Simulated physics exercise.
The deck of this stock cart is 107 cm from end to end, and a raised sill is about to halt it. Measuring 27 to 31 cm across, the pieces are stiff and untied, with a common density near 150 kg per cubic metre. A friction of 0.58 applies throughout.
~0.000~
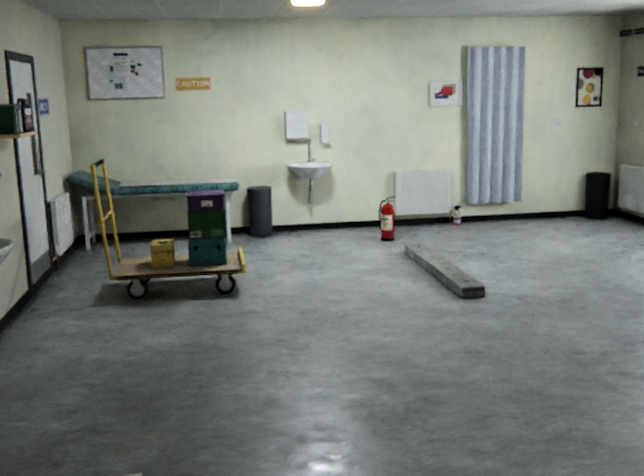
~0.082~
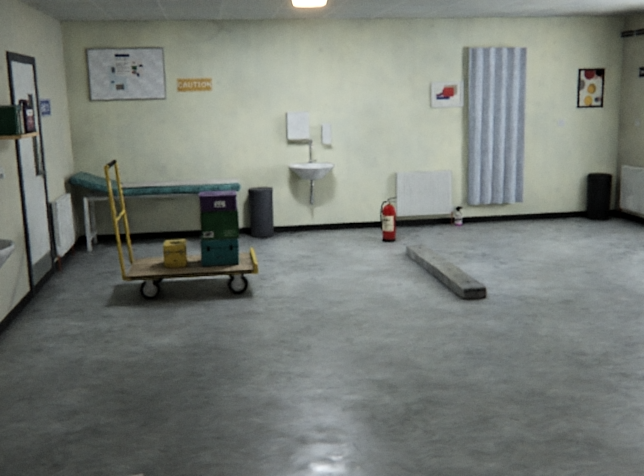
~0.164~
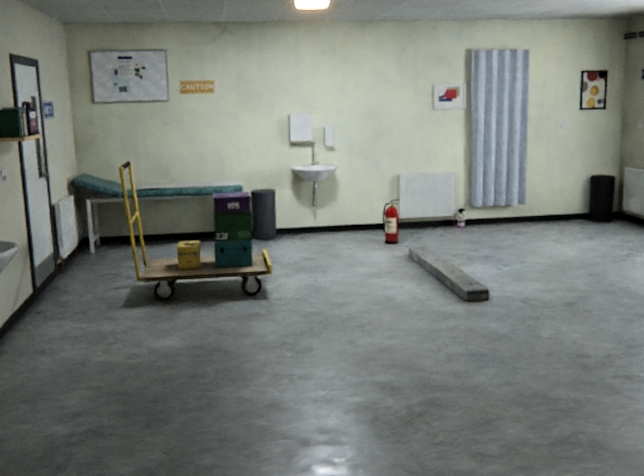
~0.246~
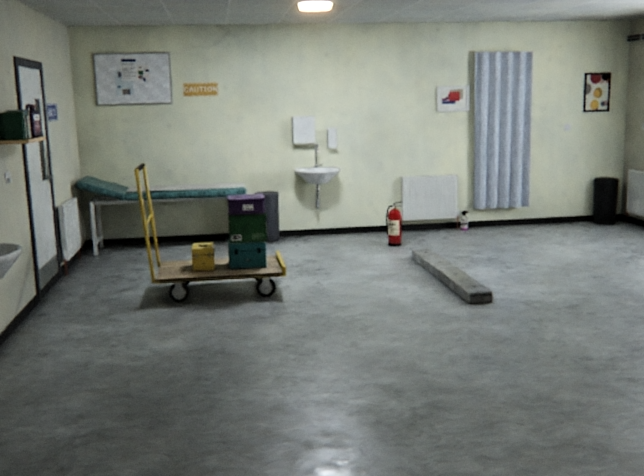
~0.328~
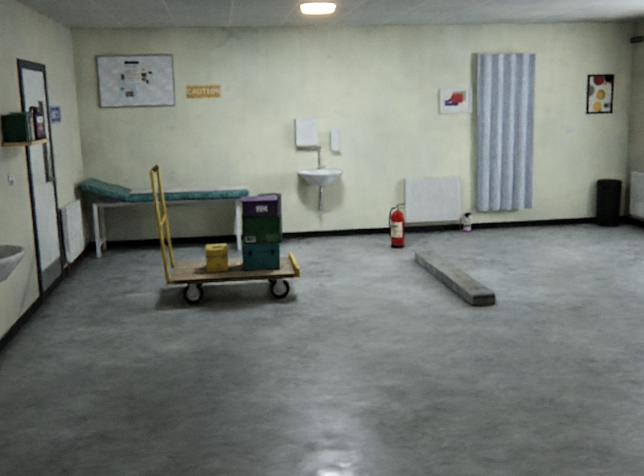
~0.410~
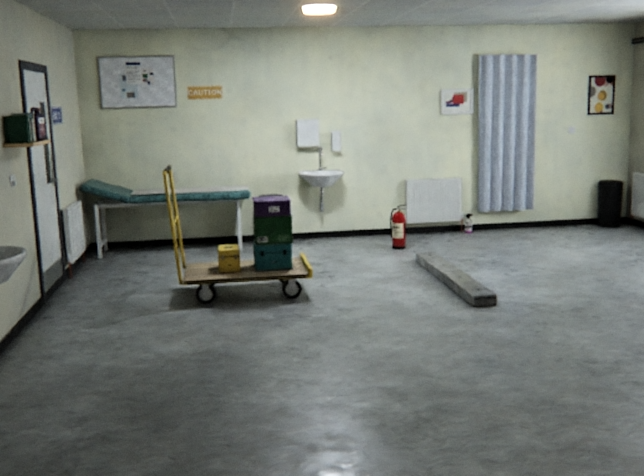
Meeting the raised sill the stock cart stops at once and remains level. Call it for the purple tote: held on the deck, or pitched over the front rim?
The purple tote is held on the deck.
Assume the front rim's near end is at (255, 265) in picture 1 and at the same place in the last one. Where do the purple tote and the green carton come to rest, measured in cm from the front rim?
With that change, purple comes to rest 30 cm back from the front rim, and green 30 cm back.
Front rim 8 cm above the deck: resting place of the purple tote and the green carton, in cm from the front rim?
The purple item would stop 20 cm behind the front rim, and the green one 20 cm behind it.
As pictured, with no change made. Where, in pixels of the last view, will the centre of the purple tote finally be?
Roughly pixel (425, 200).
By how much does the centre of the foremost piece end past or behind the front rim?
Roughly 20 cm behind the front rim.
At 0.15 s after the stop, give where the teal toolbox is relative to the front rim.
About 25 cm behind the rim.
Impact comes at 1.55 s.
After 1.95 s the purple tote is 16 cm behind the rim, tilted 5°, near (434, 198) in the last picture's view.
After 2.35 s the purple tote is 24 cm behind the rim, tilted 0°, near (425, 200) in the last picture's view.
Final state at 2.6 s, nothing is past the rim; behind it, teal toolbox, purple tote, yellow toolbox and green carton.
